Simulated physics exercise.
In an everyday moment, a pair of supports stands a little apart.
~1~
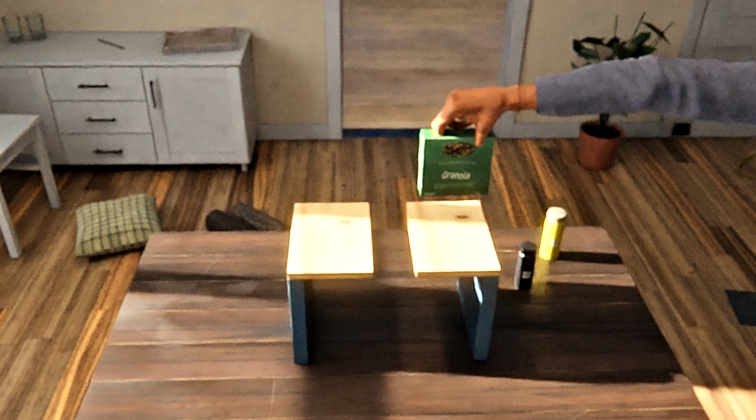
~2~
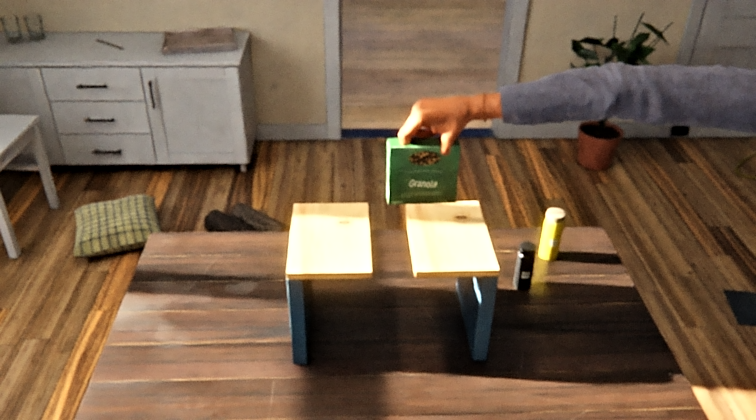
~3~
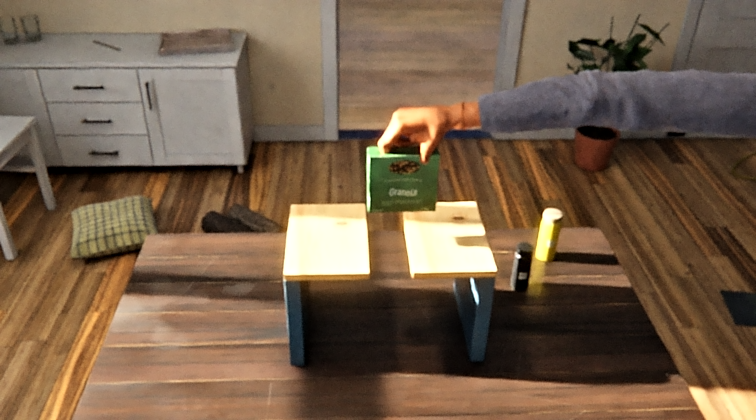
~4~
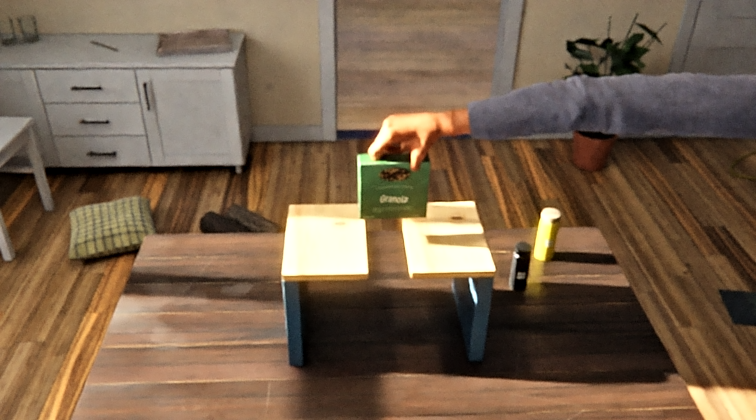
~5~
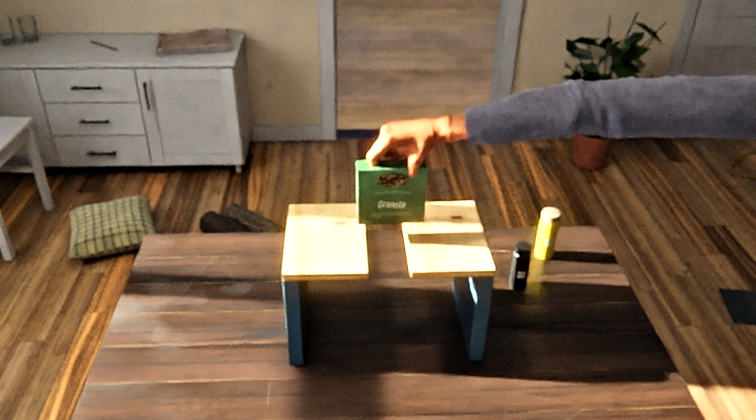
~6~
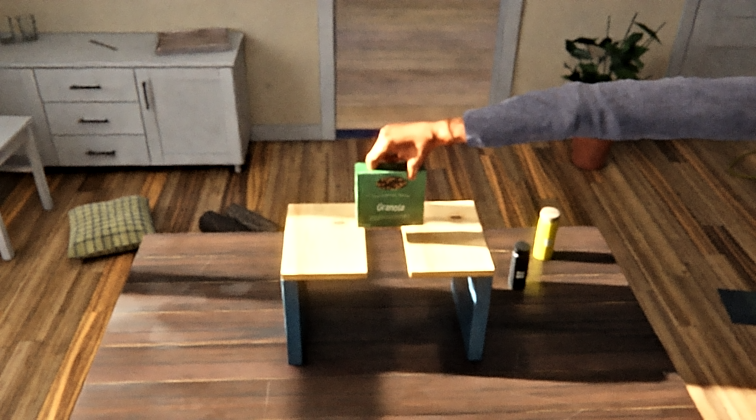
A hand moves a green packet left and lowers it between two wooden-topped supports.
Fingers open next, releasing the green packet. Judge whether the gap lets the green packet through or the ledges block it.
So it gets held up there at the gap.
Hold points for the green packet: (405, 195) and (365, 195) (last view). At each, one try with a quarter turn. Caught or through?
The first attempt does not get through, the second attempt does not get through.
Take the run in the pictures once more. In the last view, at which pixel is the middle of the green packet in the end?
Pretty much around (390, 208), I'd say.
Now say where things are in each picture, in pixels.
In the first picture, on its way; green packet (455, 163); yellow shaker (553, 234).
In the second picture, on its way; green packet (422, 172); yellow shaker (552, 234).
In the third picture, on its way; green packet (402, 180); yellow shaker (549, 235).
In the fourth picture, on its way; green packet (393, 187); yellow shaker (548, 235).
In the fifth picture, on its way; green packet (391, 192); yellow shaker (548, 234).
In the sixth picture, poised above the slot; green packet (390, 195); yellow shaker (547, 234).
Then, 0.32 s after the last picture, green packet slid a little near (390, 209).
Then, 0.66 s after the last picture, green packet resting near (390, 209).
At rest, all 3 in place. Seen from the same camera at the end, green packet near (390, 209). The packet stays on top.
